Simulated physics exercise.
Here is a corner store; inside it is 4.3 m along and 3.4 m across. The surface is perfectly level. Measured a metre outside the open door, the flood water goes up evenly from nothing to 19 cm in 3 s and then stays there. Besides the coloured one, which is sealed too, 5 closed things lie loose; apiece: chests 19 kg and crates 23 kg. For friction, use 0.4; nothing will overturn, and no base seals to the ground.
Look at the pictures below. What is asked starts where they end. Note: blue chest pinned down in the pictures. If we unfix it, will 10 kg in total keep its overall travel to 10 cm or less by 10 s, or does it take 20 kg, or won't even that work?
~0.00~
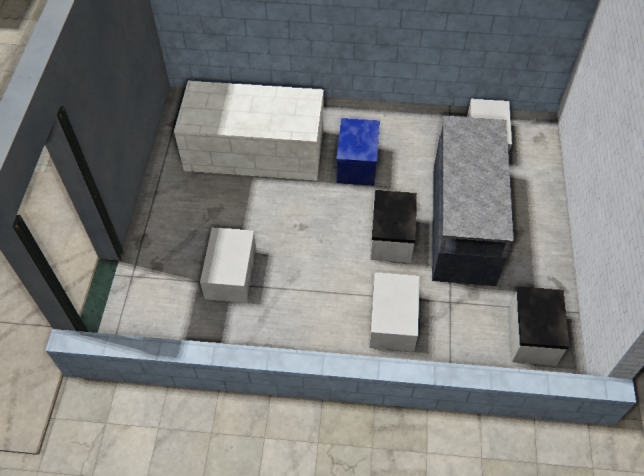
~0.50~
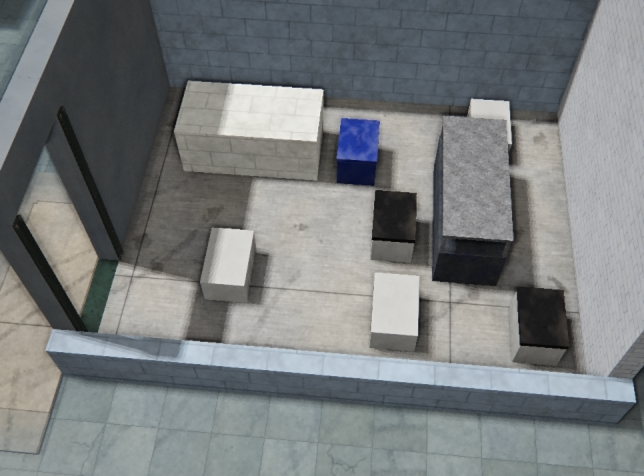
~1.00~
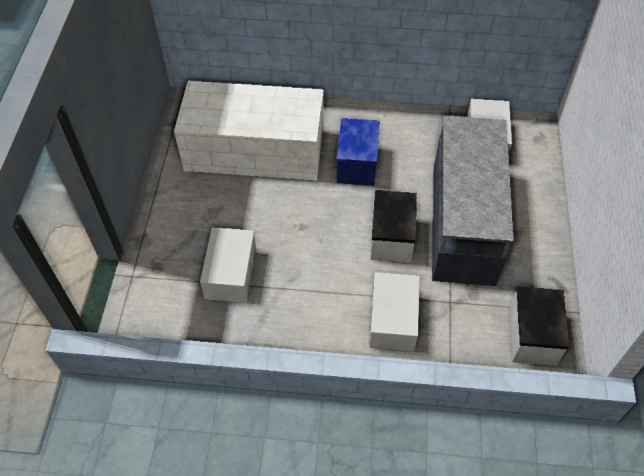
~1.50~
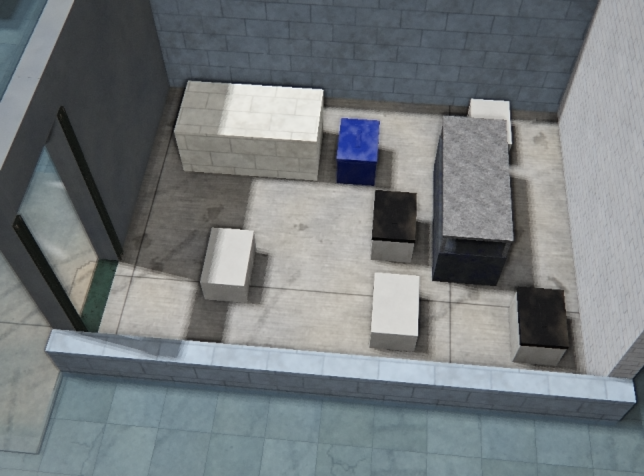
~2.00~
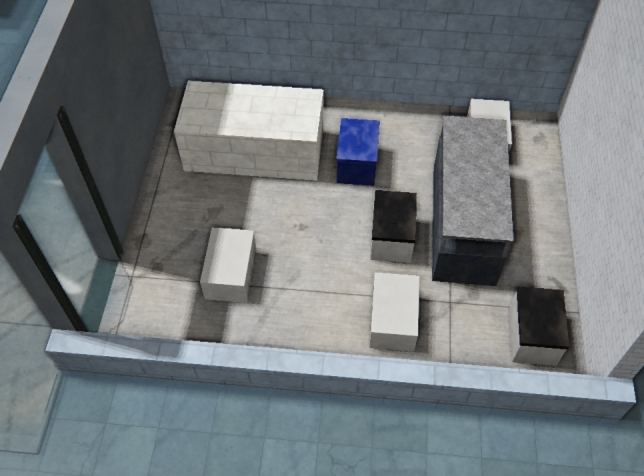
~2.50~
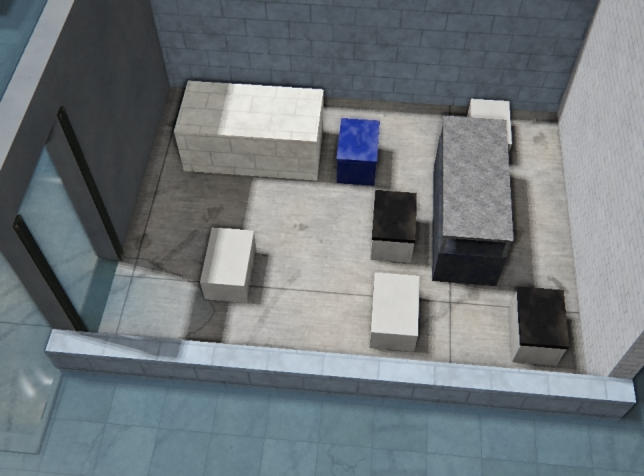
It takes 20 kg.
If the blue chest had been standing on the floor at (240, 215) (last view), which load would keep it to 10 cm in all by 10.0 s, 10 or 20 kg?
Result: Heavy passes, light fails.
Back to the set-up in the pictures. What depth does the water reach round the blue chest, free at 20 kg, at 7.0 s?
Depth: Approx. 2 cm.
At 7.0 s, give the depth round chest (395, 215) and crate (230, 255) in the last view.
Depths: Near 7 cm, then near 7 cm.
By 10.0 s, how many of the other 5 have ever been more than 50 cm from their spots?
That comes to 3.
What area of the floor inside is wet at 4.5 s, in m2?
Roughly 4.5 m2.
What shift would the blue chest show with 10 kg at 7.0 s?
Shift: Roughly 0 cm.
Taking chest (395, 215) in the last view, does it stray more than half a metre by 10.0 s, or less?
Result: Threshold not reached.
After 3.5 s the blue chest would be 0 cm from its start with 10 kg and 0 cm from its start with 20 kg; 0 cm of water round it then.
After 4.5 s the blue chest would be 0 cm from its start with 10 kg and 0 cm from its start with 20 kg; 0 cm of water round it then.
After 7.0 s the blue chest would be 0 cm from its start with 10 kg and 0 cm from its start with 20 kg; 2 cm of water round it then.
After 10.0 s the blue chest would be 86 cm from its start with 10 kg and 0 cm from its start with 20 kg; 6 cm of water round it then.
